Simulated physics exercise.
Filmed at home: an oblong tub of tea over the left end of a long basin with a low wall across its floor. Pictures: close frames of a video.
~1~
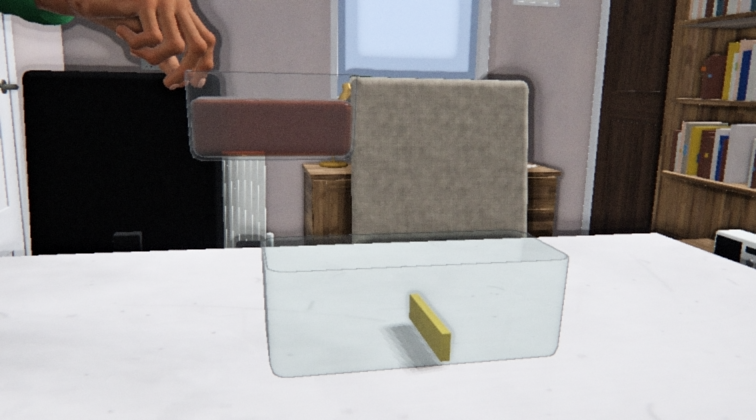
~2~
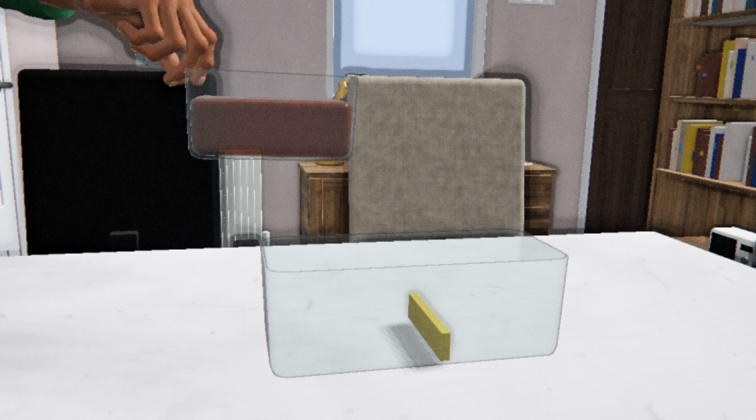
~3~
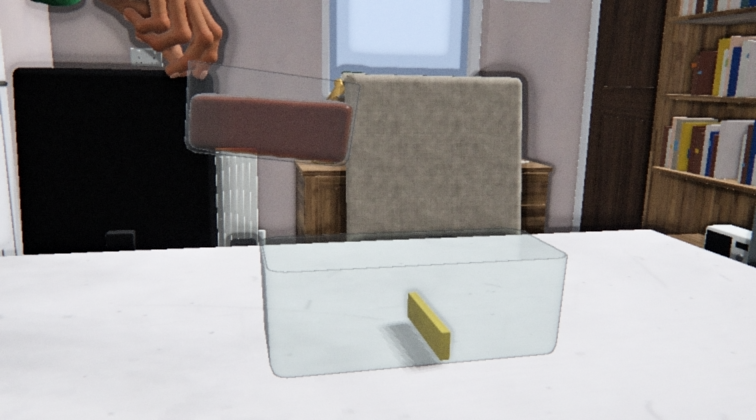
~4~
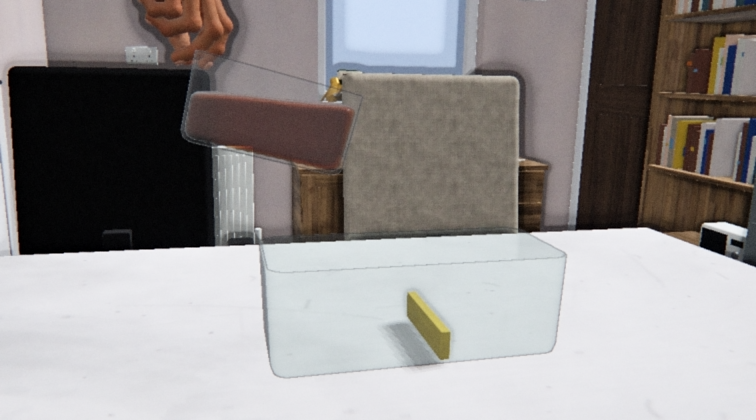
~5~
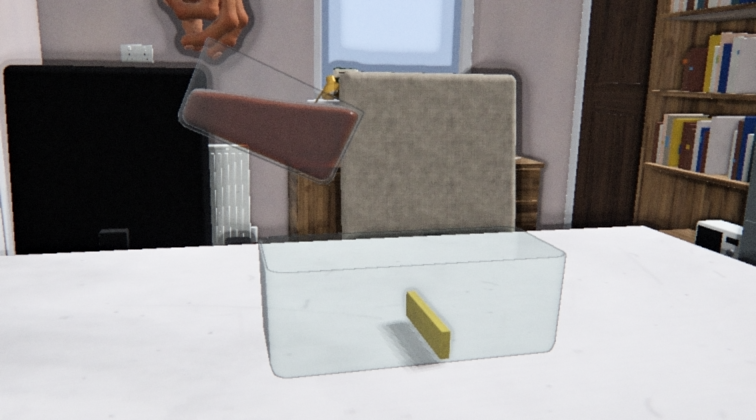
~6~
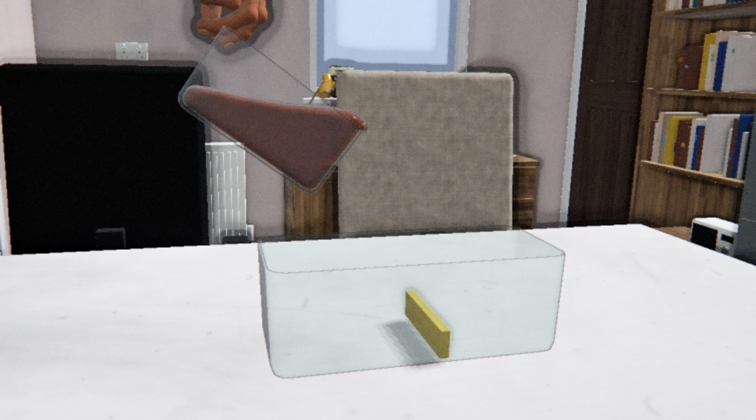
A hand tilts an oblong tub of brown liquid rightward above a long clear basin.
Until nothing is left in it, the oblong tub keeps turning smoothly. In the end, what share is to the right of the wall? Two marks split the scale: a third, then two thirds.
The share right of the wall is left smaller than one third.
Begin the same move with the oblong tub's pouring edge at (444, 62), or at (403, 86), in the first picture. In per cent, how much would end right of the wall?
55 % and 45 %.
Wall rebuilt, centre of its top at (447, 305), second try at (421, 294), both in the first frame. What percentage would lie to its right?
The first position gives around 15 percent, the second around 10 percent.
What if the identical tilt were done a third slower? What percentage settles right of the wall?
It comes to some 20 per cent.
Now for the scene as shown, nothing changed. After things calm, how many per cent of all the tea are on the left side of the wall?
That share comes out near 70 percent.
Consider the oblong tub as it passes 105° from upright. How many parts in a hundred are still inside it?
15 per cent, roughly.
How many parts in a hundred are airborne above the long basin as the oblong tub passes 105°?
It comes to around 40 per cent.
A moment on, the tilt is 105° and 14 per cent is still to pour, 47 is left of the wall and 1 right of it.
Next, the tilt is 121° and 1 per cent is still to pour, 71 is left of the wall and 13 right of it.
Then the tilt is 121° and 0 per cent is still to pour, 70 is left of the wall and 23 right of it.
Later the tilt is 121° and 0 per cent is still to pour, 70 is left of the wall and 23 right of it.
Finally, 70 per cent lies left of the wall, 23 right of it and 7 outside.
